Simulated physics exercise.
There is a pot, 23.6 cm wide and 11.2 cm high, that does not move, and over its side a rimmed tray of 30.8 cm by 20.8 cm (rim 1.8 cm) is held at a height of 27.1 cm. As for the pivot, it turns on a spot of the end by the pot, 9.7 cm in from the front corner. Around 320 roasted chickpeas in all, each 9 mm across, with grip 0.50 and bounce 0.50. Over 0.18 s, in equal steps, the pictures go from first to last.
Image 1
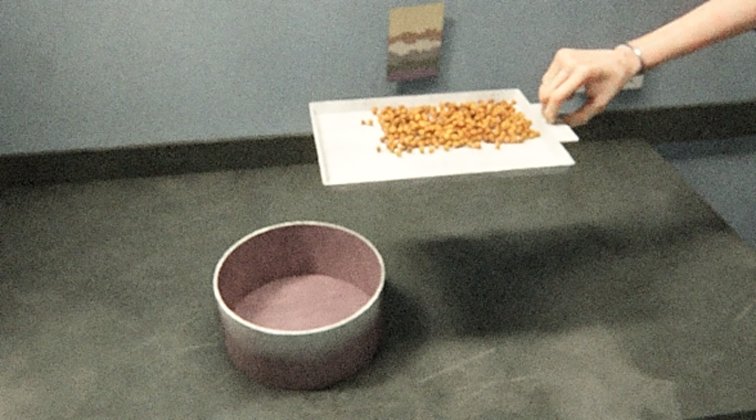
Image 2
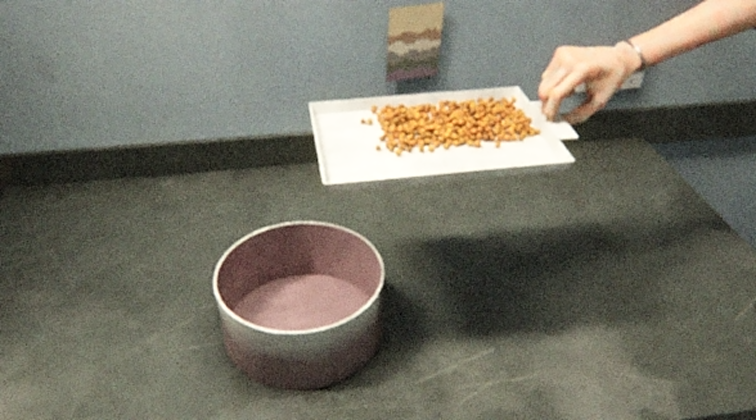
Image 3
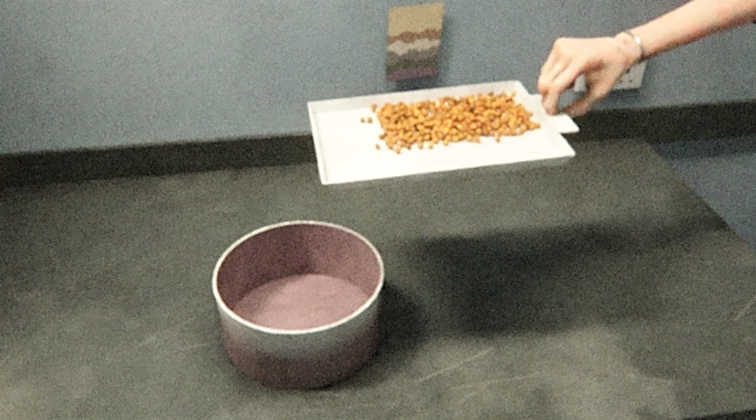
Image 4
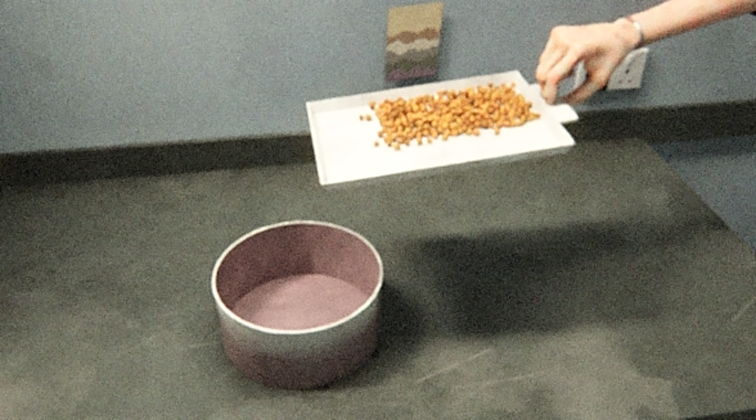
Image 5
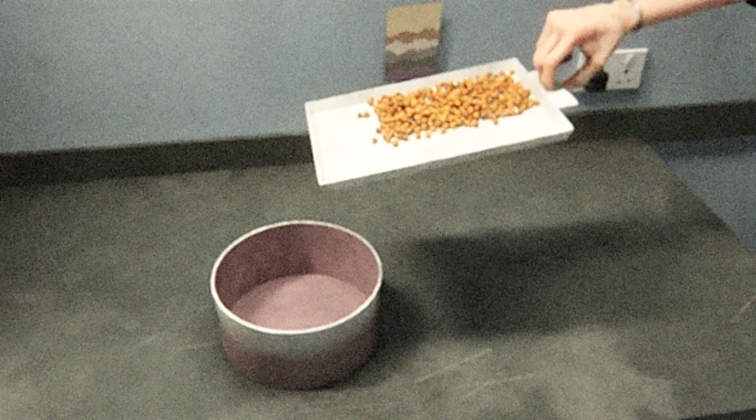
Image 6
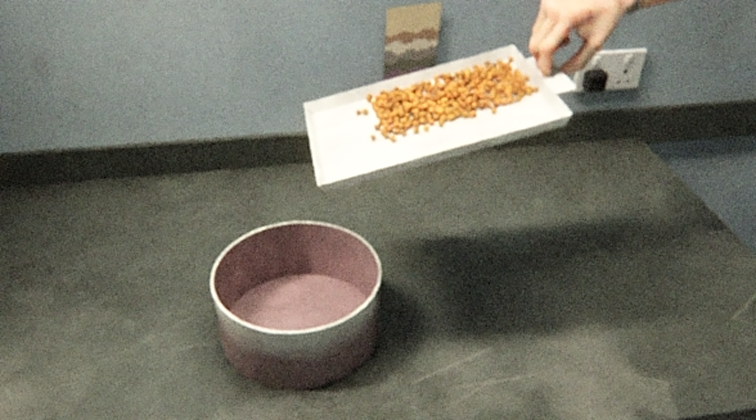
A white tray bearing a heap of small orange-brown pieces starts out nearly level above a dark tabletop, behind a round pot, with a hand gripping its right end. The hand gradually raises that end, tilting the tray moderately down toward the left, while the pieces stay bunched and the pot stays still.
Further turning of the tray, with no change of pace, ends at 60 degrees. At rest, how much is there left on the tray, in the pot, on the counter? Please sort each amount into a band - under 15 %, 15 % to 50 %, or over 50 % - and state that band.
Tray: 15 % to 50 %; pot: 15 % to 50 %; counter: 15 % to 50 %.
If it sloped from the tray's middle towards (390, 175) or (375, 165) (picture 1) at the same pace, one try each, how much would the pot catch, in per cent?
About 65 per cent on the first try and 65 per cent on the second.
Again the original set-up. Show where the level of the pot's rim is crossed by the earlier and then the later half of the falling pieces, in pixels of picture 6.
Around (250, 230), then around (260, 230).
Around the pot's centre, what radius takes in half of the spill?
Close to 24 cm, give or take.
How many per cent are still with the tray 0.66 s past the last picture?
Close to 40 in a hundred parts of the load.
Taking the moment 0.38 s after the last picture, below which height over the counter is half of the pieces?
I'd put it near 34 cm.
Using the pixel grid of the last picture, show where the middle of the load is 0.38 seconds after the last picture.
Load centre: About (353, 83) px.
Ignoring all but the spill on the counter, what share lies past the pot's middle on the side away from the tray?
It comes to near 90 percent.
Then, 0.23 s after the last picture, tilt 37 degrees; the tray holds 100 %, the pot 0 %.
Then, 0.38 s after the last picture, tilt 53 degrees; the tray holds 100 %, the pot 0 %.
Then, 0.66 s after the last picture, tilt 60 degrees; the tray holds 40 %, the pot 10 %.
In the end, tray 35 %, pot 30 %, counter 35 %.
